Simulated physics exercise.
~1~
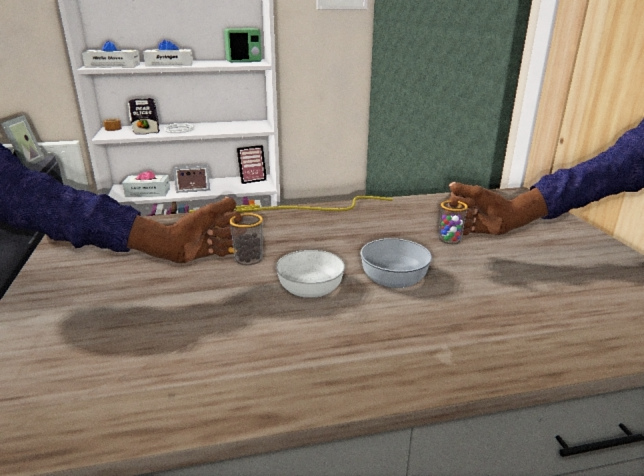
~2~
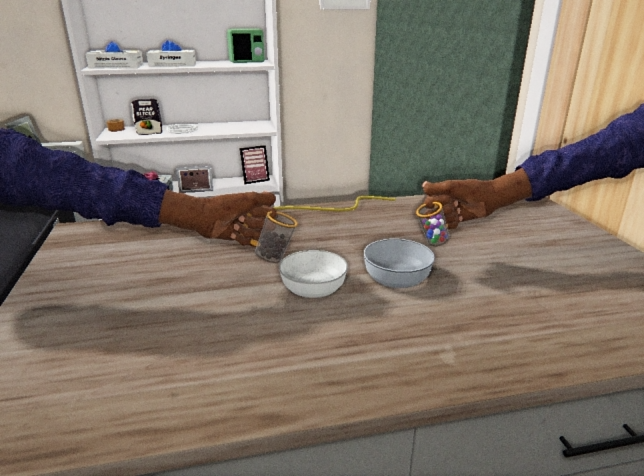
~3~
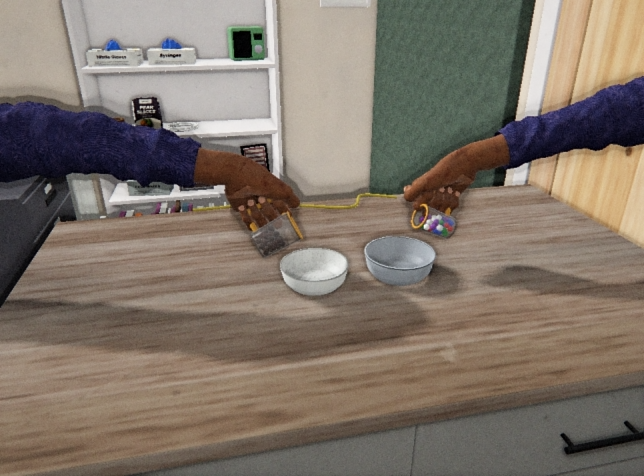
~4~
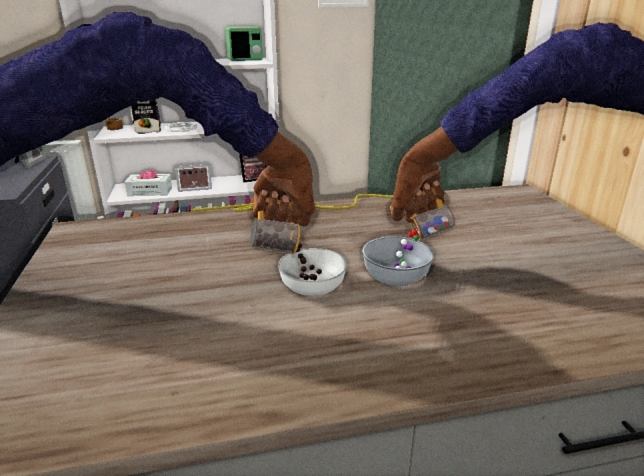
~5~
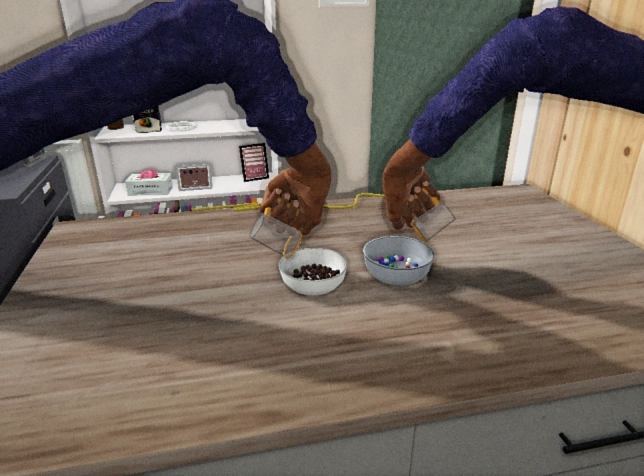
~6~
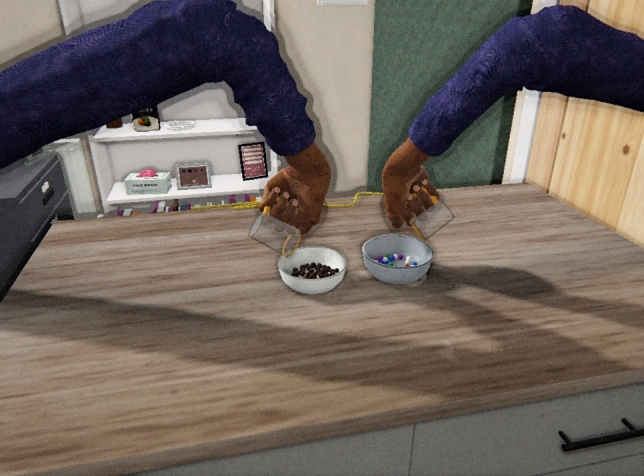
Two hands tip clear cups, pouring dark beads and colourful beads into separate bowls without spilling.
